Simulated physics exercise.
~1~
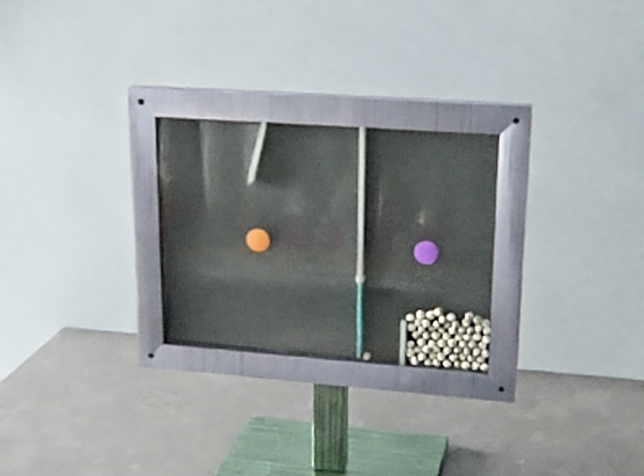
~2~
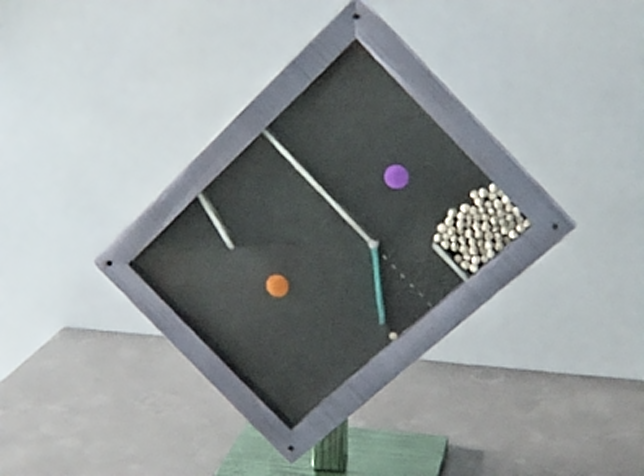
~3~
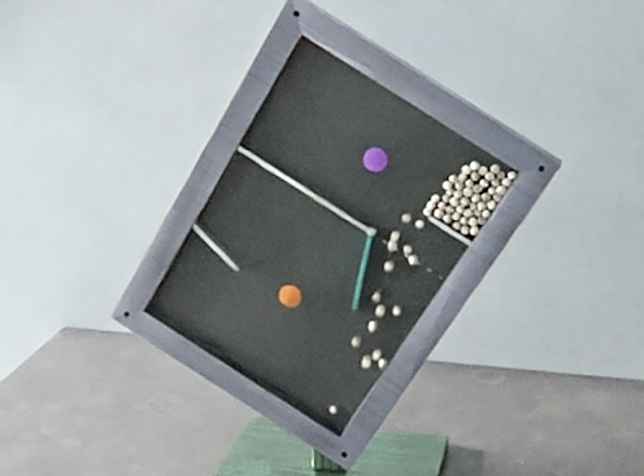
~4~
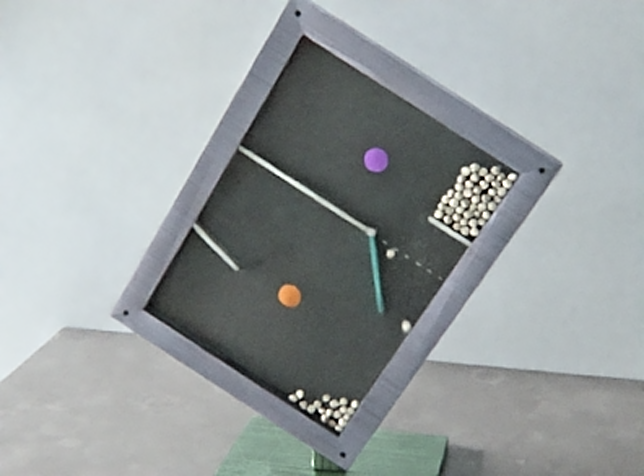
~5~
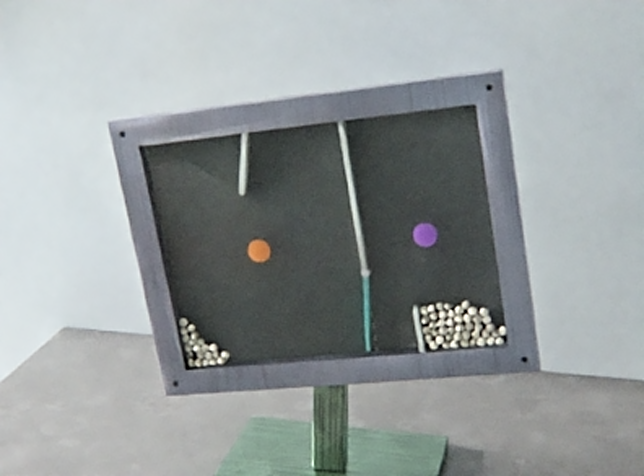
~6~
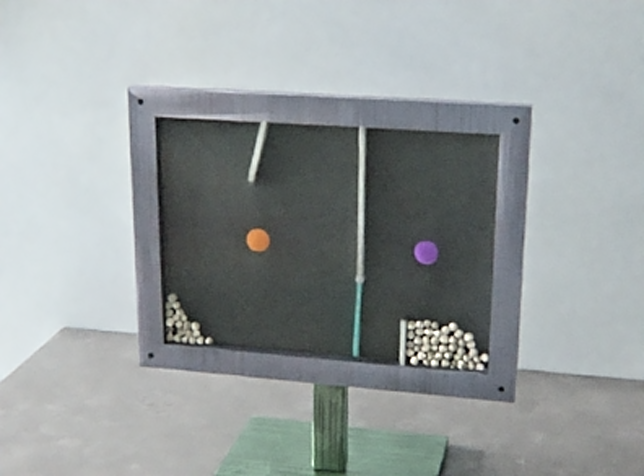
In the video, a framed case of pale beads tilts anticlockwise on a green stand, and some beads spill past a turquoise flap toward the orange-dotted side. It swings back level, leaving a small pile at lower left and most beads on the purple-dotted right.
